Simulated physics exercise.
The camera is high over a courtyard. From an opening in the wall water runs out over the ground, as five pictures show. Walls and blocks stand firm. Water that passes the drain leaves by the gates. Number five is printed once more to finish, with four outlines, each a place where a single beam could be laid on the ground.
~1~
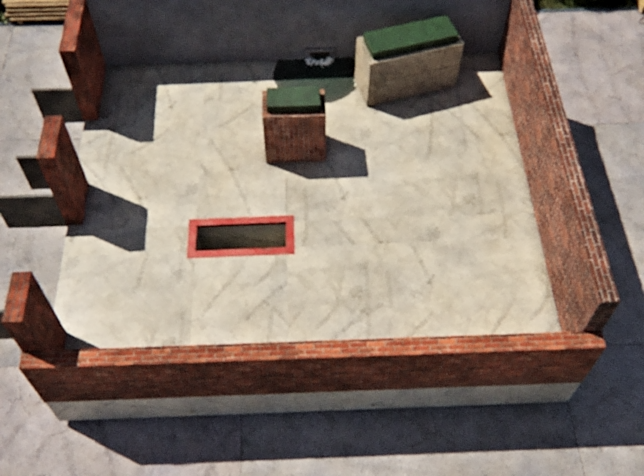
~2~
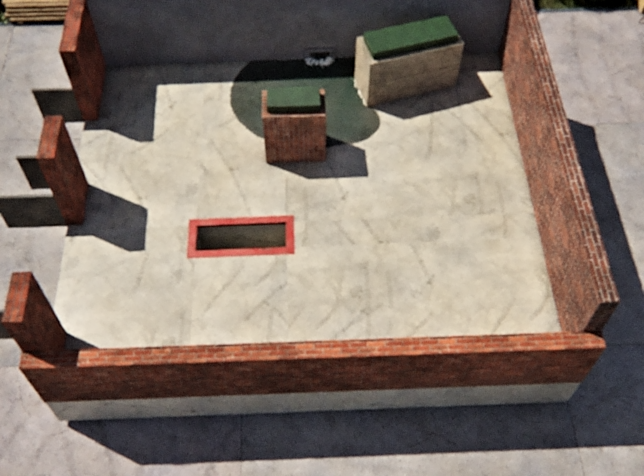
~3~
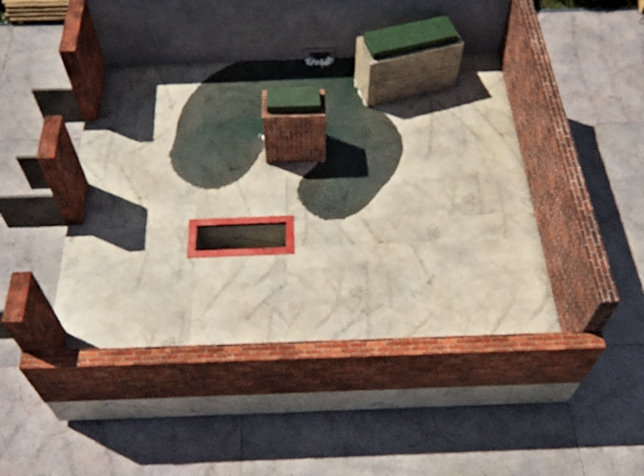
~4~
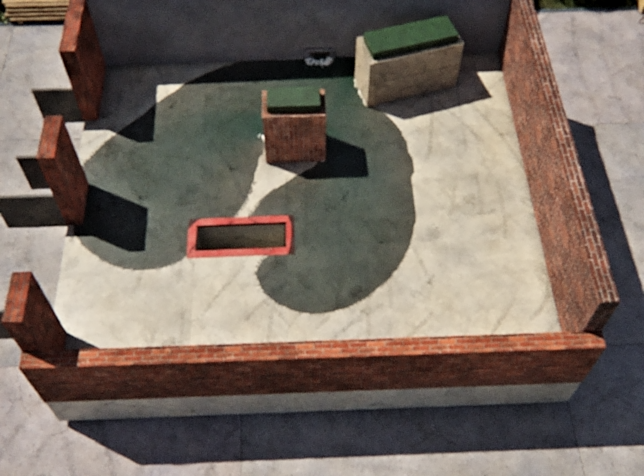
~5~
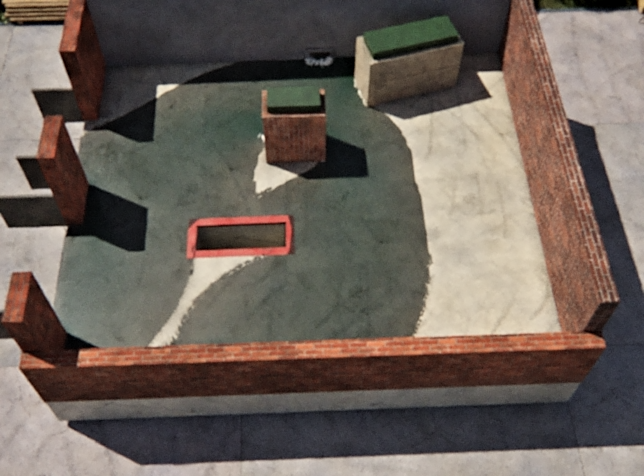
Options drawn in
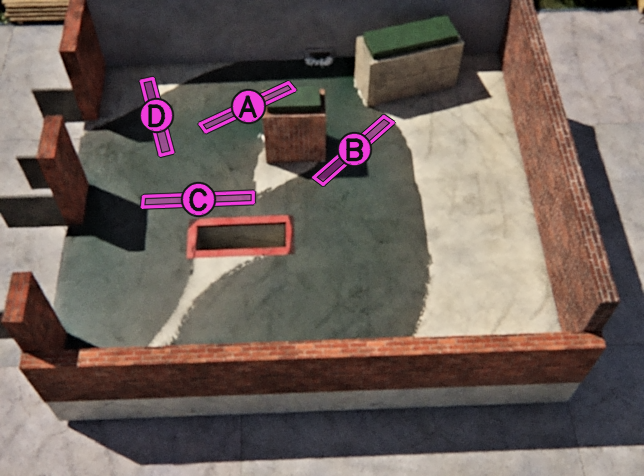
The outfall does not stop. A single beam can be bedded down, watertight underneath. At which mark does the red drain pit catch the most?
Go for D.
On the marked copy, A from (202, 127) to (291, 86); B from (318, 180) to (388, 119); C from (143, 201) to (253, 197); D from (147, 79) to (166, 153).
Choosing A, about 11 % of the stream runs into the red drain pit, about 88 % out by the gates.
Choosing B, about 5 % of the stream runs into the red drain pit, about 94 % out by the gates.
Choosing C, about 11 % of the stream runs into the red drain pit, about 88 % out by the gates.
Choosing D, about 18 % of the stream runs into the red drain pit, about 81 % out by the gates.
